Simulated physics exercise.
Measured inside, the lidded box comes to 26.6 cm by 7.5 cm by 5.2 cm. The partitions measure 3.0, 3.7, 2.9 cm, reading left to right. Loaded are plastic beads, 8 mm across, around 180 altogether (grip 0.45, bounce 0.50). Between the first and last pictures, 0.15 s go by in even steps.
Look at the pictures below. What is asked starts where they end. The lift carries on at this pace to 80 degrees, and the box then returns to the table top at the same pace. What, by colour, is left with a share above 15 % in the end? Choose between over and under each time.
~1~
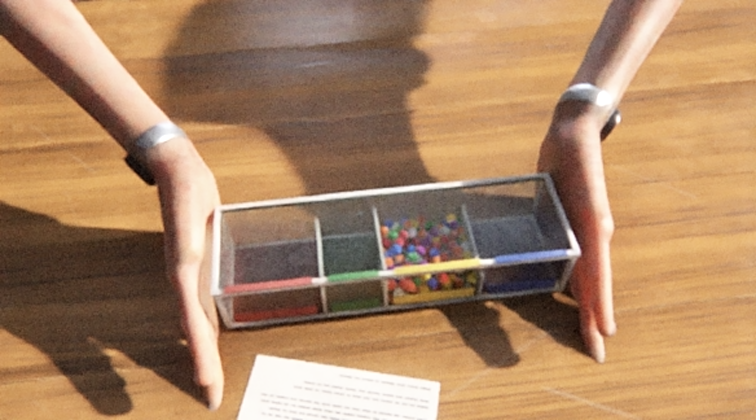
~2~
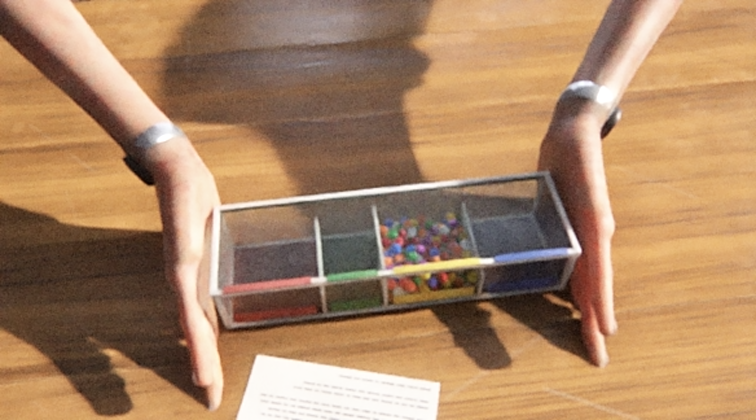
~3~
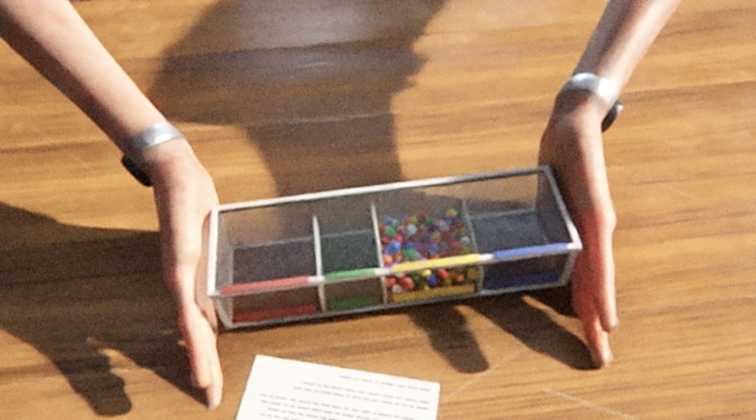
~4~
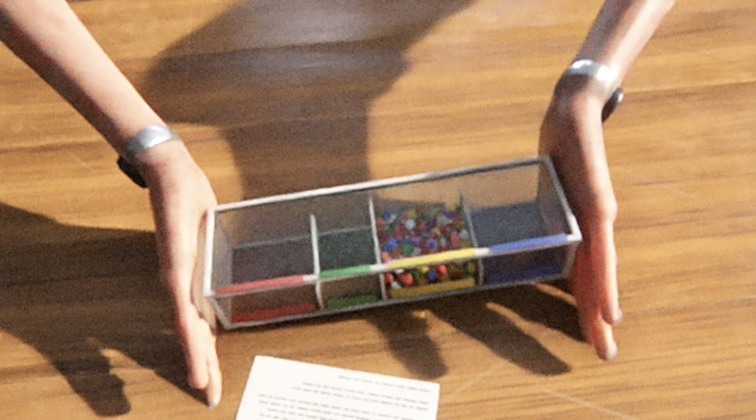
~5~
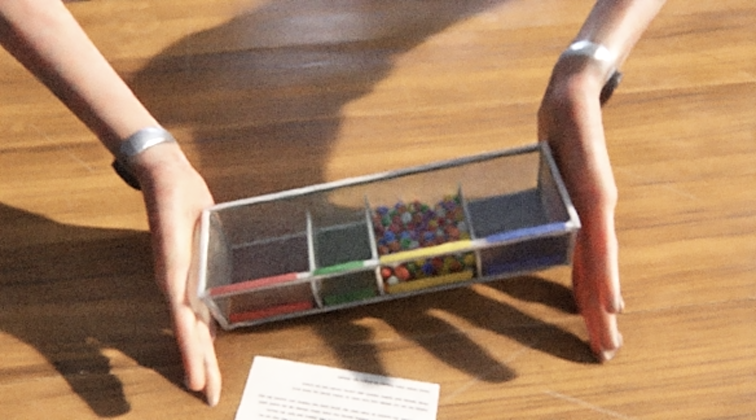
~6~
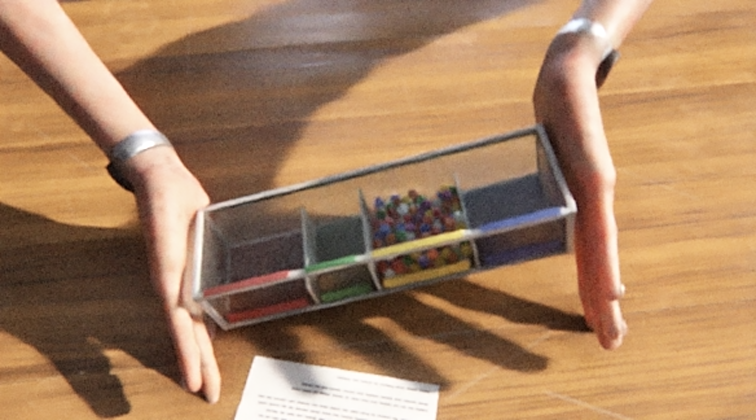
Red compartment: Under. Blue compartment: Under. Green compartment: Under. Yellow compartment: Over.
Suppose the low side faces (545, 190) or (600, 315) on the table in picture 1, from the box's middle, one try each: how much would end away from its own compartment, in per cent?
First try: Around 50 percent; second try: Around 55 percent.
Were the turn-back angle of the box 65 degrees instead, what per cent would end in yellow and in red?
With that change, yellow ends at 85 percent while red ends at 5 percent.
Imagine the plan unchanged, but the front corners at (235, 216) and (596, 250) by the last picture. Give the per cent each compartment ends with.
Red 0 %, blue 55 %, green 0 %, yellow 45 %.
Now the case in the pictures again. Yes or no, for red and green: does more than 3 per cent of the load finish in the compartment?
For red, it does; for green, it does.
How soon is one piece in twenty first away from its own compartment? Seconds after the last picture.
0.55 s or so.
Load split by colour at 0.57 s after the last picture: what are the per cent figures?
Red = 0, blue = 0, green = 5, yellow = 95 (per cent).
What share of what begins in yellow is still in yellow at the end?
Around 80 %.
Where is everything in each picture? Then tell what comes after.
Box tilt 0 degrees, front corners at (217, 291) and (573, 252); yellow 100 %, in the first picture.
Box tilt 1 degrees, front corners at (216, 291) and (573, 250), in the second picture.
Box tilt 2 degrees, front corners at (213, 292) and (574, 245), in the third picture.
Box tilt 5 degrees, front corners at (209, 293) and (574, 237), lowest corner left front, in the fourth picture.
Box tilt 8 degrees, front corners at (204, 294) and (572, 224), lowest corner left front, in the fifth picture.
Box tilt 13 degrees, front corners at (198, 295) and (569, 209), lowest corner left front; yellow 100 %, in the sixth picture.
Then, 0.57 s after the last picture, tilt 80 degrees; green 5 %, yellow 95 %.
Then, 0.95 s after the last picture, tilt 35 degrees; red 10 %, green 5 %, yellow 85 %.
Then, 1.42 s after the last picture, tilt 0 degrees; red 10 %, green 5 %, yellow 85 %.
In the end, red 10 %, blue 0 %, green 5 %, yellow 85 %.
